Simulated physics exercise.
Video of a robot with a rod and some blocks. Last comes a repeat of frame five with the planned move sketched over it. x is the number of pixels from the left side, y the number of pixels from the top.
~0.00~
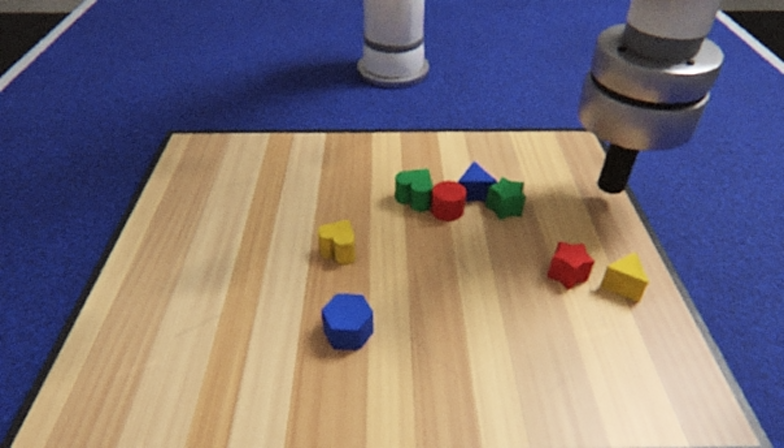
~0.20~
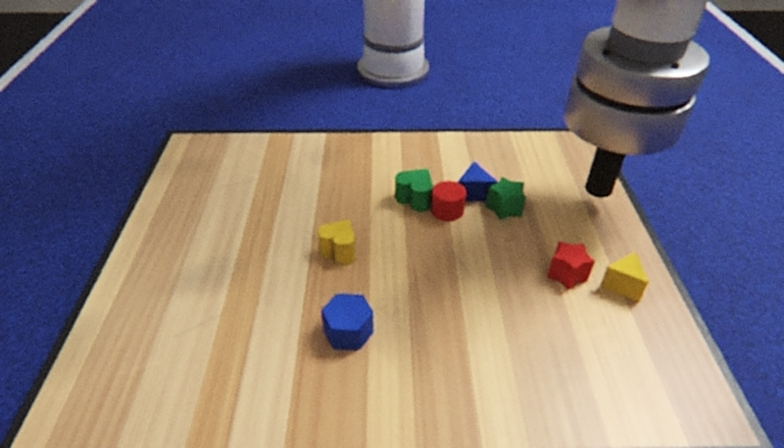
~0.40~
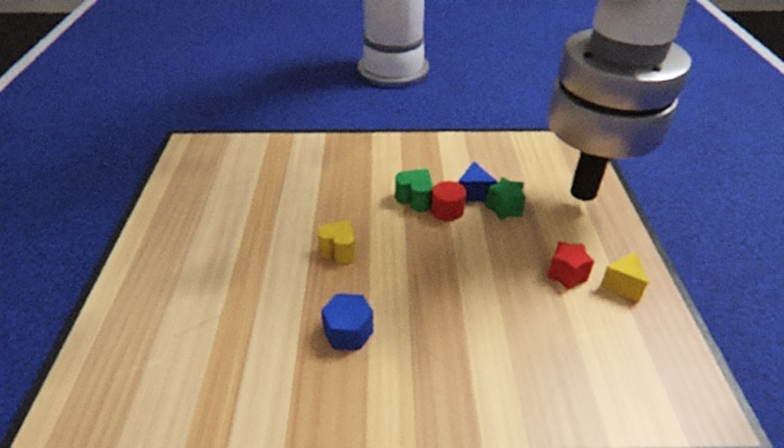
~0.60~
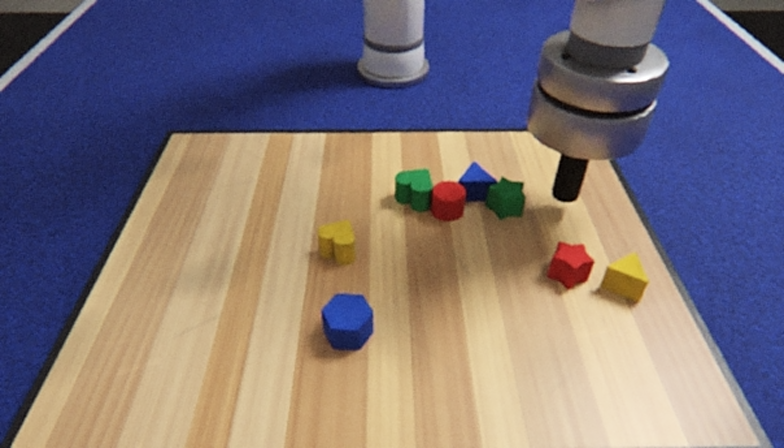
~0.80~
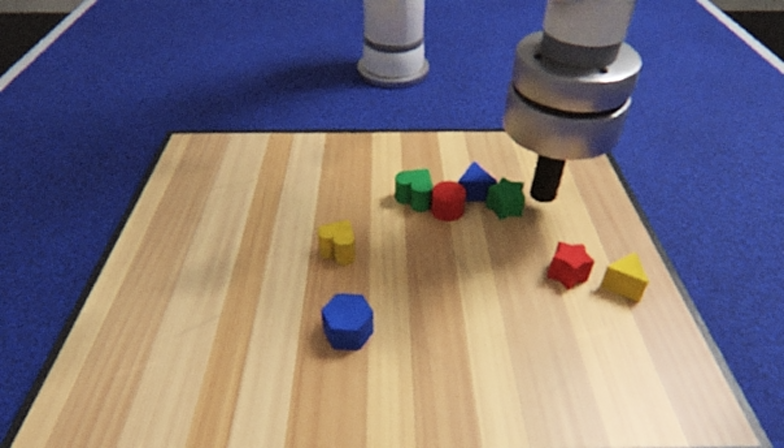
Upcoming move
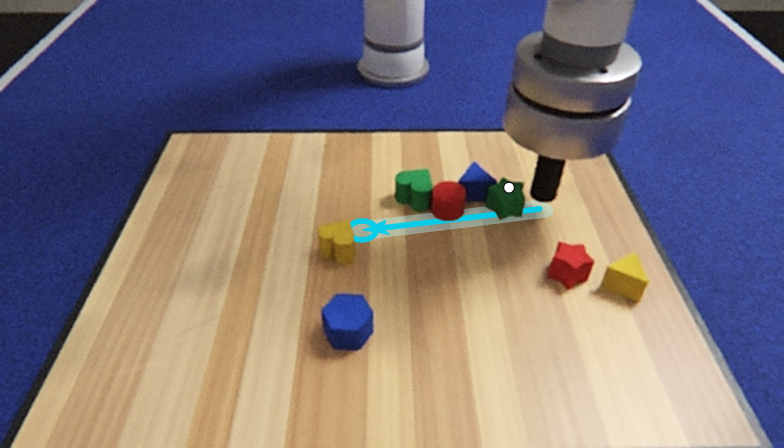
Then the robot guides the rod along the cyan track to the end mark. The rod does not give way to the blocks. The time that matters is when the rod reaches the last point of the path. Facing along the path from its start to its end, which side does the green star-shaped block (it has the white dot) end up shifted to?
Rightward.
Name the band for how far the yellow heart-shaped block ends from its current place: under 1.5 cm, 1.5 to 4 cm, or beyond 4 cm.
It shifts by less than 1.5 cm.
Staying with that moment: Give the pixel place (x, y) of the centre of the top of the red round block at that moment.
It ends at (332, 180).
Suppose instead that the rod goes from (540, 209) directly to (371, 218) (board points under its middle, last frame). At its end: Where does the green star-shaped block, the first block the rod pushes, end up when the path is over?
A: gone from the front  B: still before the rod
My answer is option B.
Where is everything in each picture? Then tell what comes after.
Tip of the rod (610, 187), middles of tops, yellow heart-shaped block (338, 232), green heart-shaped block (416, 179), red round block (449, 190), blue triangular piece (476, 174), green star-shaped block (509, 188), in the first frame.
Rod (598, 190), nothing pushed, in the second frame.
Rod (583, 193), nothing pushed, in the third frame.
Rod (565, 195), nothing pushed, in the fourth frame.
Rod (543, 195), yellow heart-shaped block (338, 232), green heart-shaped block (416, 179), red round block (449, 190), blue triangular piece (476, 174), green star-shaped block (509, 188), in the fifth frame.
The line goes from (540, 209) to (362, 230); the dot is on the green star-shaped block.
On the path given first. One third of the way, rod (483, 202); green heart-shaped block (401, 179), turned 50° clockwise; red round block (428, 191); blue triangular piece (453, 167), turned 70° clockwise; green star-shaped block (458, 187), turned 20° clockwise.
Two thirds of the way, rod (424, 209); green heart-shaped block (380, 172), turned 90° clockwise; red round block (370, 193); blue triangular piece (448, 167), turned 95° clockwise; green star-shaped block (401, 192), turned 30° clockwise.
At the end, rod (361, 216); yellow heart-shaped block unmoved; green heart-shaped block (380, 172), turned 90° clockwise; red round block (332, 180); blue triangular piece (448, 167), turned 95° clockwise; green star-shaped block (361, 192), turned 80° clockwise.
